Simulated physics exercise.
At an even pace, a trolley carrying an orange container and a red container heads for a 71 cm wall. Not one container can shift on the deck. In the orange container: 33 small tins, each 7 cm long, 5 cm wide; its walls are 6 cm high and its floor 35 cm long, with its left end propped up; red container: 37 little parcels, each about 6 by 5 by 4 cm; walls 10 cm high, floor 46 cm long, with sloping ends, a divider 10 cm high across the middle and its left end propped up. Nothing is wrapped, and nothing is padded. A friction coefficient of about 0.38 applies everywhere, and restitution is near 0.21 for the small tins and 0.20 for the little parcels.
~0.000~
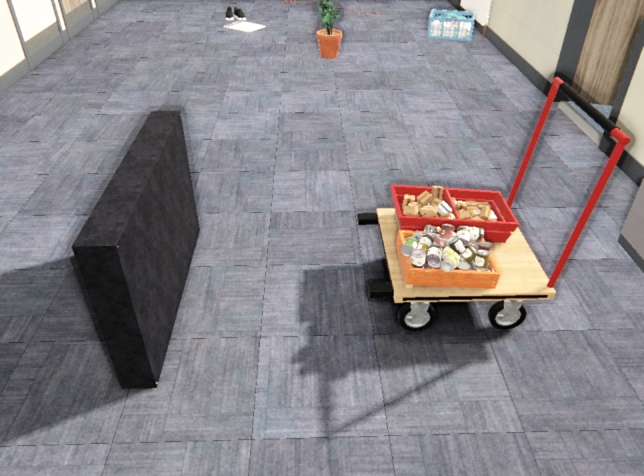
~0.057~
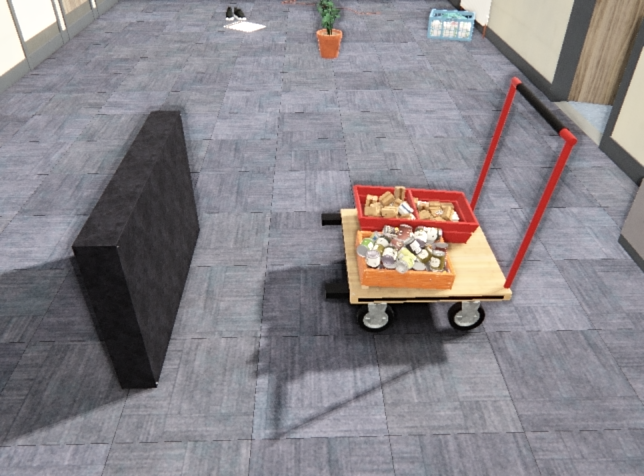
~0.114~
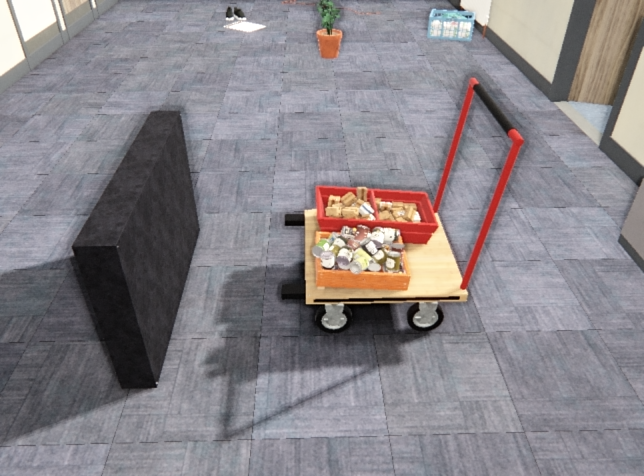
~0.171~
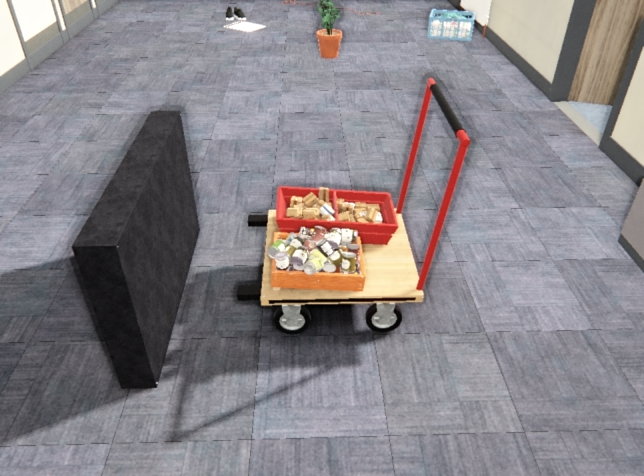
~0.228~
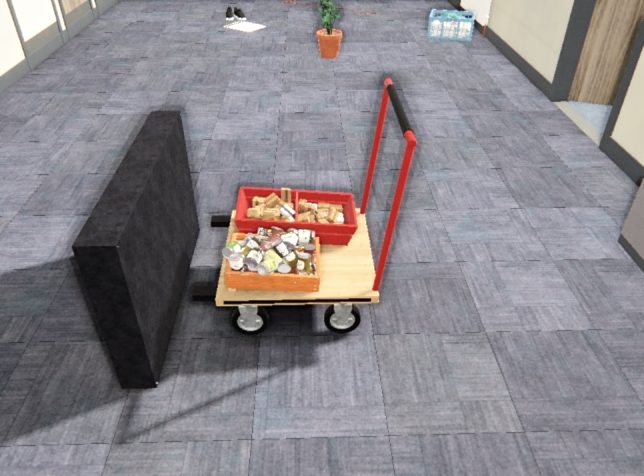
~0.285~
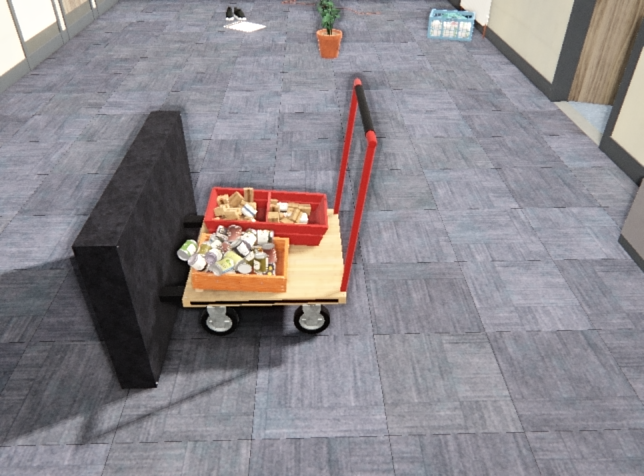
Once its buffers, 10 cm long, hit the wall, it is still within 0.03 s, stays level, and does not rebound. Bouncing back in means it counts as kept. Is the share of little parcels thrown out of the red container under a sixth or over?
Under a sixth.
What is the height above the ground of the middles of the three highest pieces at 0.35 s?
50 cm.
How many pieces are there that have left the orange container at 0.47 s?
Orange container - close to 12.
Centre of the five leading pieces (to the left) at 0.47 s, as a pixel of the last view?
Somewhere near pixel (164, 226) of the last view.
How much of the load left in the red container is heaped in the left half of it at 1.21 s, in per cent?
Share in that half: Roughly 50 percent.
After 0.35 s, the orange container is down by 6 of 33 and the red container has all 37.
After 0.47 s, the orange container is down by 13 of 33 and the red container is down by 1 of 37.
After 0.70 s, the orange container is down by 14 of 33 and the red container is down by 2 of 37.
Outcome (at 1.21 s), the orange container is down by 14 of 33 and the red container is down by 2 of 37. Asked share, 2 of 37, 5 per cent.
